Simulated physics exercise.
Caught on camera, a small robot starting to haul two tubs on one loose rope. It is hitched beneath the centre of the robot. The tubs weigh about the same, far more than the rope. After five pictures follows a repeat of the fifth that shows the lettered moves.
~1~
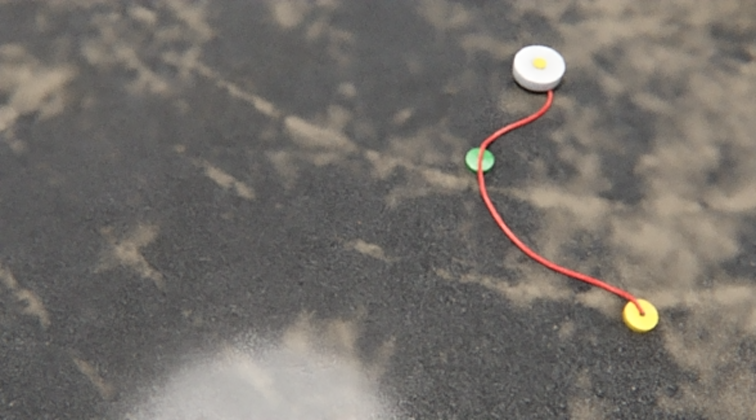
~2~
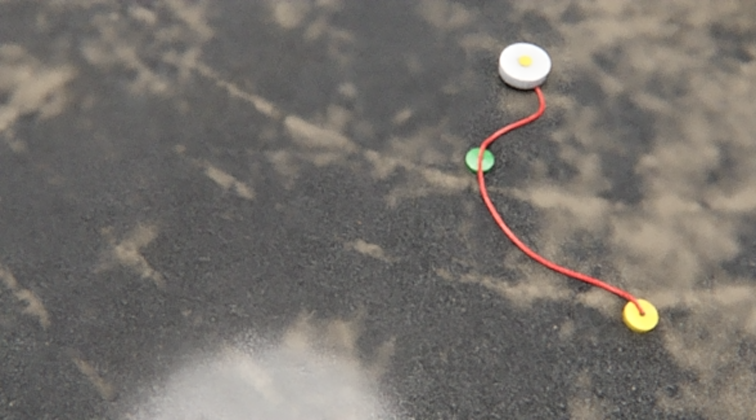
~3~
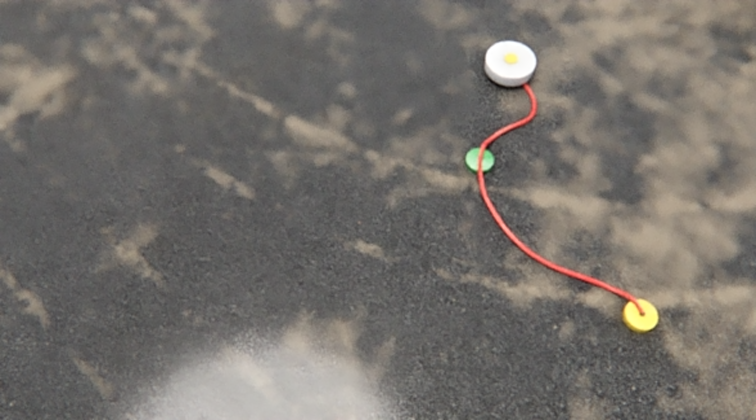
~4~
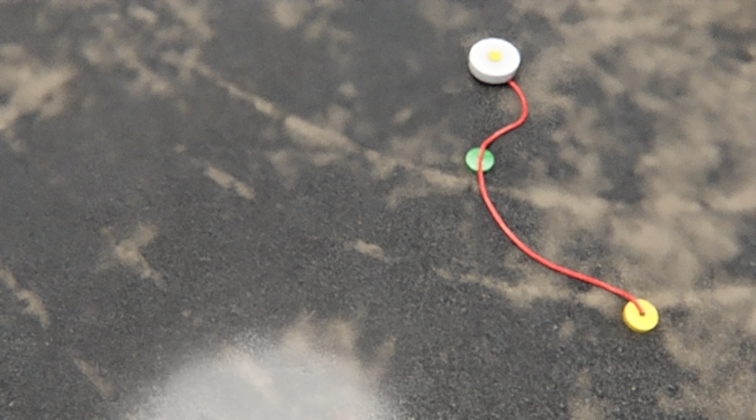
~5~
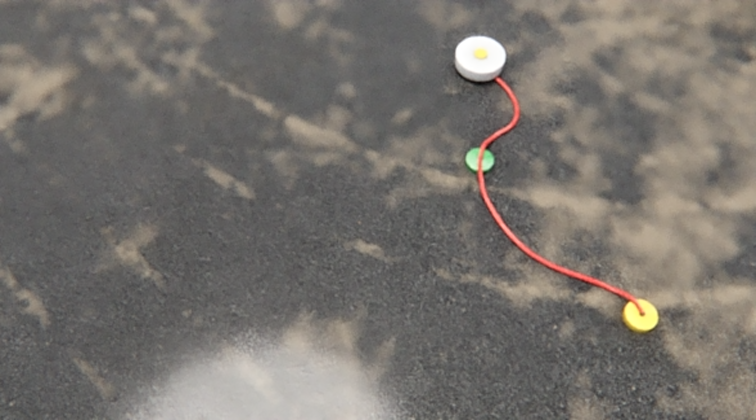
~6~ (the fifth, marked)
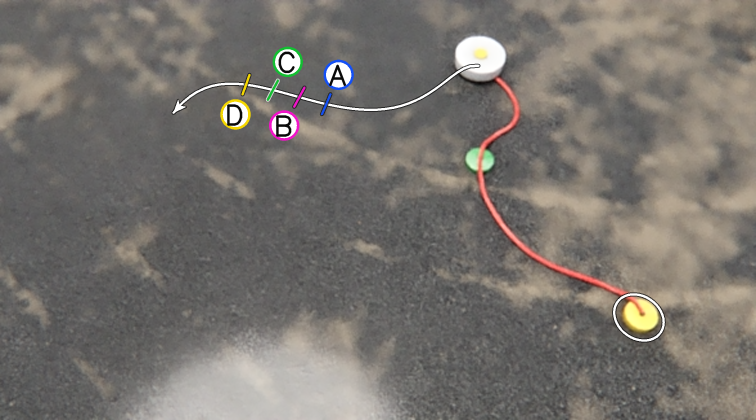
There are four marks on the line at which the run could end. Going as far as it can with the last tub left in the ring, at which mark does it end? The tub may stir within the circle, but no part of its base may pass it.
All is well up to A.
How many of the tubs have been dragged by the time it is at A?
One.
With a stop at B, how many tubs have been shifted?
Two.
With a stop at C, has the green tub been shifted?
By then, yes.
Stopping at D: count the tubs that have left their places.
By then, two.
On the copy, A at (326, 104); B at (299, 97); C at (273, 90); D at (246, 85); the ring at (639, 317); the route from (478, 66) via (328, 105) to (173, 113).
On A. First, robot (433, 85); yellow tub (641, 315); green tub (480, 161).
Then, robot (379, 104); yellow tub (641, 315); green tub (480, 161).
Finally, robot (326, 98); yellow tub (641, 315); green tub (464, 159); the ringed tub at the far end is still in its ring.
By contrast, B drags the last tub to (622, 300); C drags the last tub to (595, 279); D drags the last tub to (567, 260).
